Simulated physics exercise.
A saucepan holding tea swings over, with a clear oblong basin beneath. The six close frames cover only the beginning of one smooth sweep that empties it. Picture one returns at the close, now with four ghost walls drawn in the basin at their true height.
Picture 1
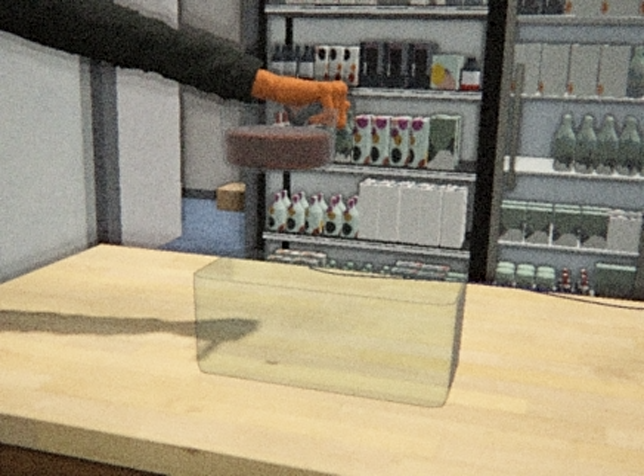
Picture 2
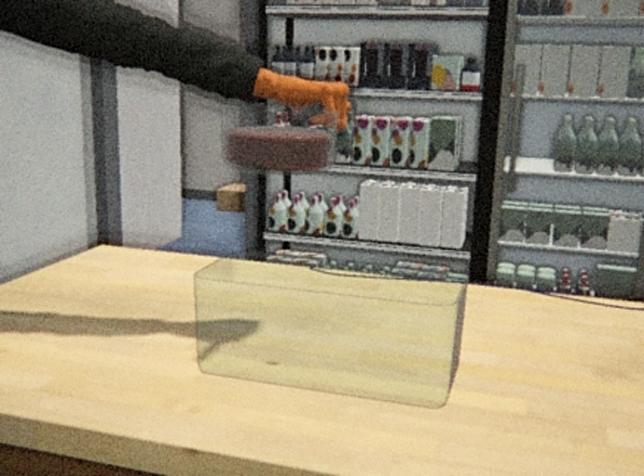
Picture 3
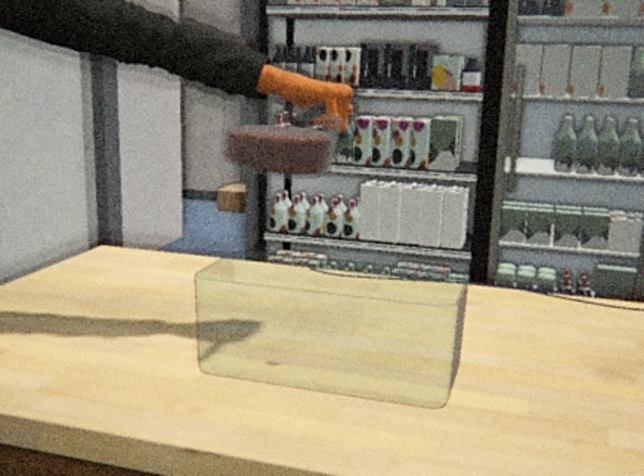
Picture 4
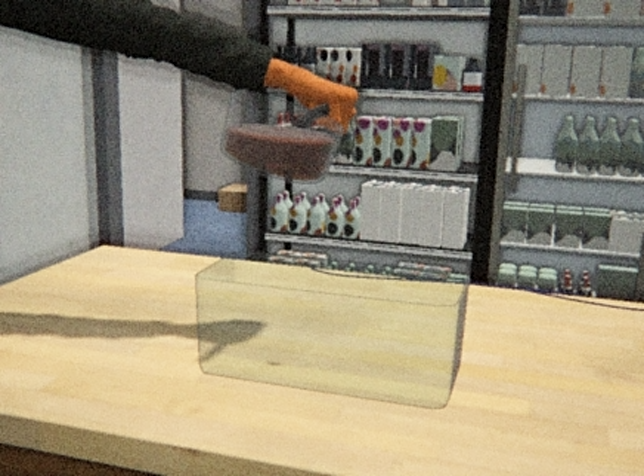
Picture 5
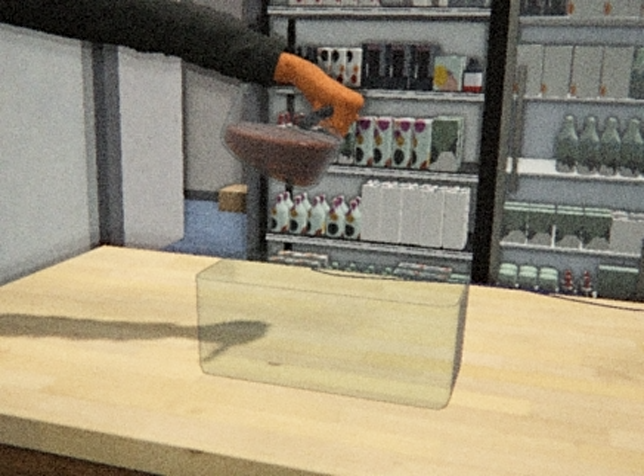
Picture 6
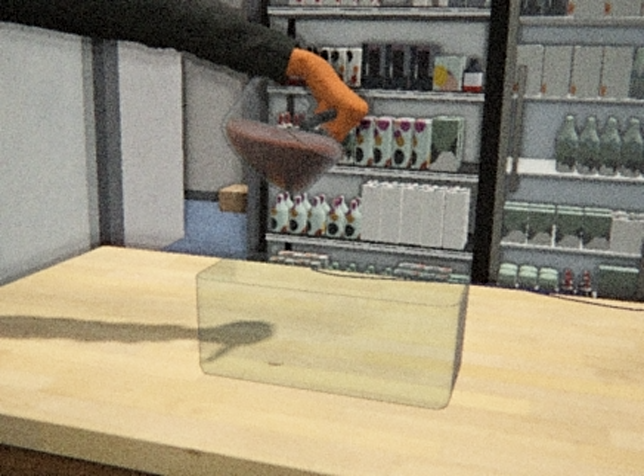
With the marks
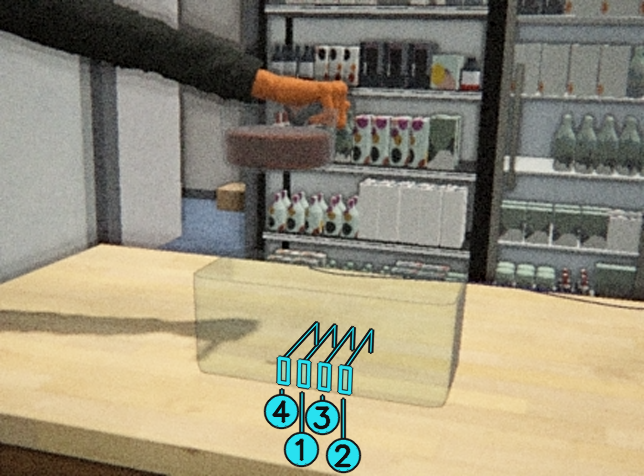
An orange-gloved hand holding a saucepan of brownish-red liquid above a clear oblong basin, gradually tilting it to the right.
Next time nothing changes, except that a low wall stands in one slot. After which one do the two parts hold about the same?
2 works best here.
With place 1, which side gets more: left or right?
The right side.
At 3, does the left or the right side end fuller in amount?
The right one.
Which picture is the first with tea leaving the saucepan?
Picture 6.
On the marked copy, 1 at (302, 393); 2 at (343, 399); 3 at (322, 396); 4 at (281, 389).
With 1, about 13 % ends left of the wall and 85 % right of it; 3 % is lost outside.
With 2, about 51 % ends left of the wall and 48 % right of it.
With 3, about 25 % ends left of the wall and 72 % right of it; 3 % is lost outside.
With 4, about 13 % ends left of the wall and 85 % right of it.
